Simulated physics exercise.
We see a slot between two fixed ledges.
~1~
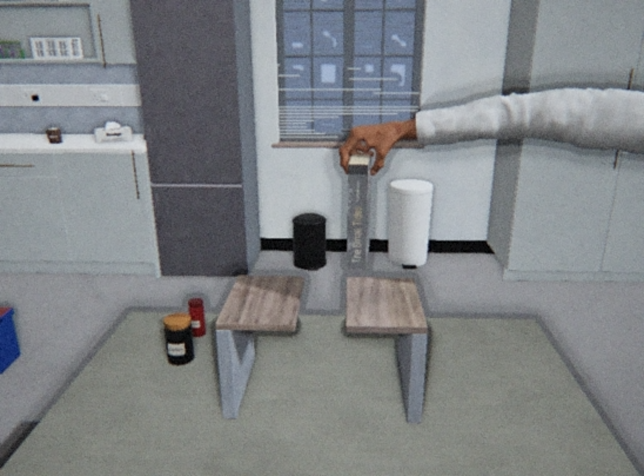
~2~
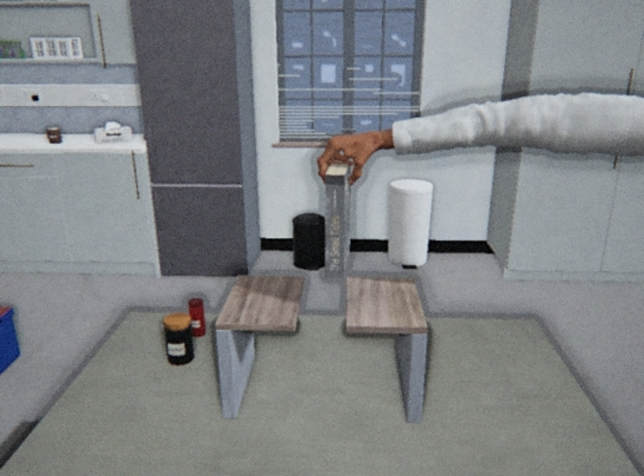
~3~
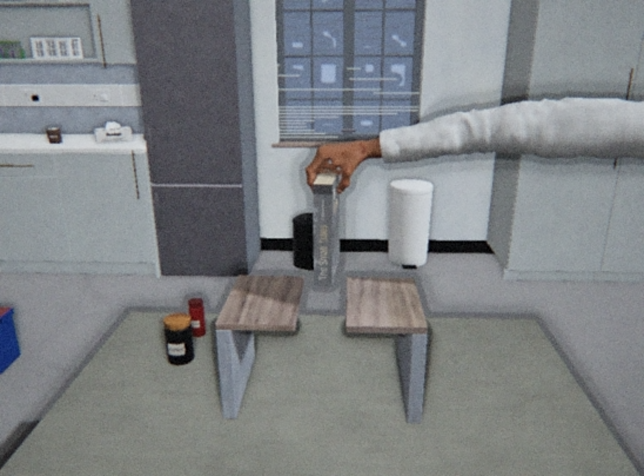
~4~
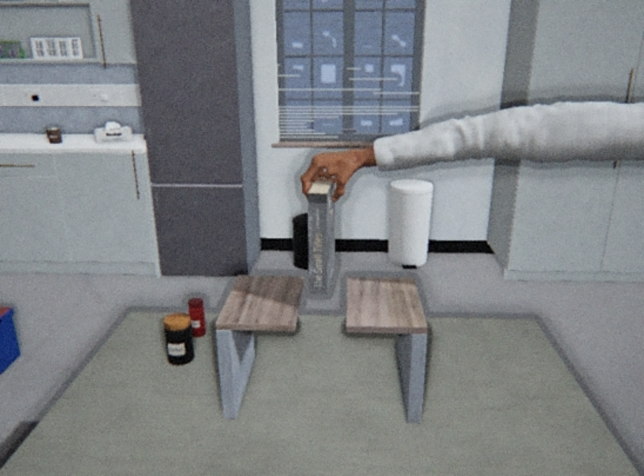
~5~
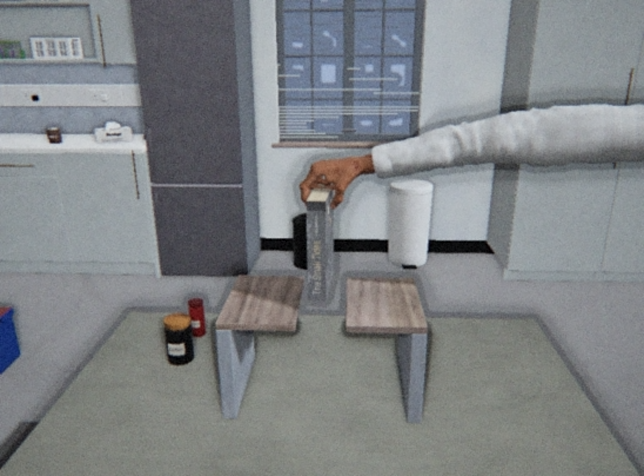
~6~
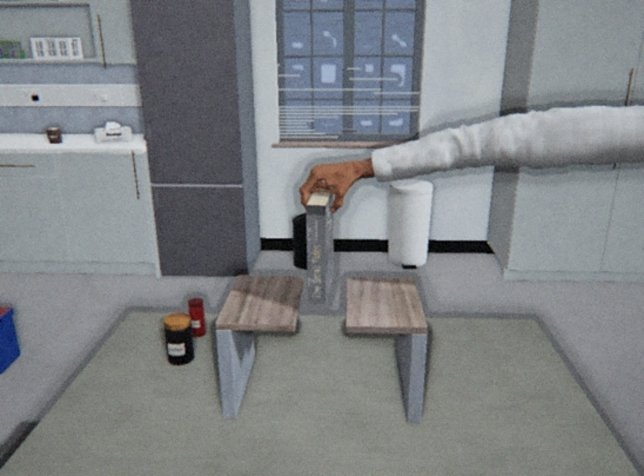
A grey book, gripped upright at its top by a hand, moved a little left and down, then stayed still over the gap between two small wooden-topped stands, with a red shaker off to the left.
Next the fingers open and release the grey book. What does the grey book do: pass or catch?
As it turns out, it reaches the table.
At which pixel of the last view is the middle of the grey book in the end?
Around (322, 348).
Then, 0.20 s on from there, grey book shifted a little near (321, 266).
Then, 0.30 s on from there, grey book shifted about its own width near (321, 327).
Then, 0.50 s on from there, grey book shifted well along near (322, 348).
In the end, moved from the start, grey book; the other 2 unmoved. At the end, from the last picture's camera, grey book near (322, 348). The book drops through.
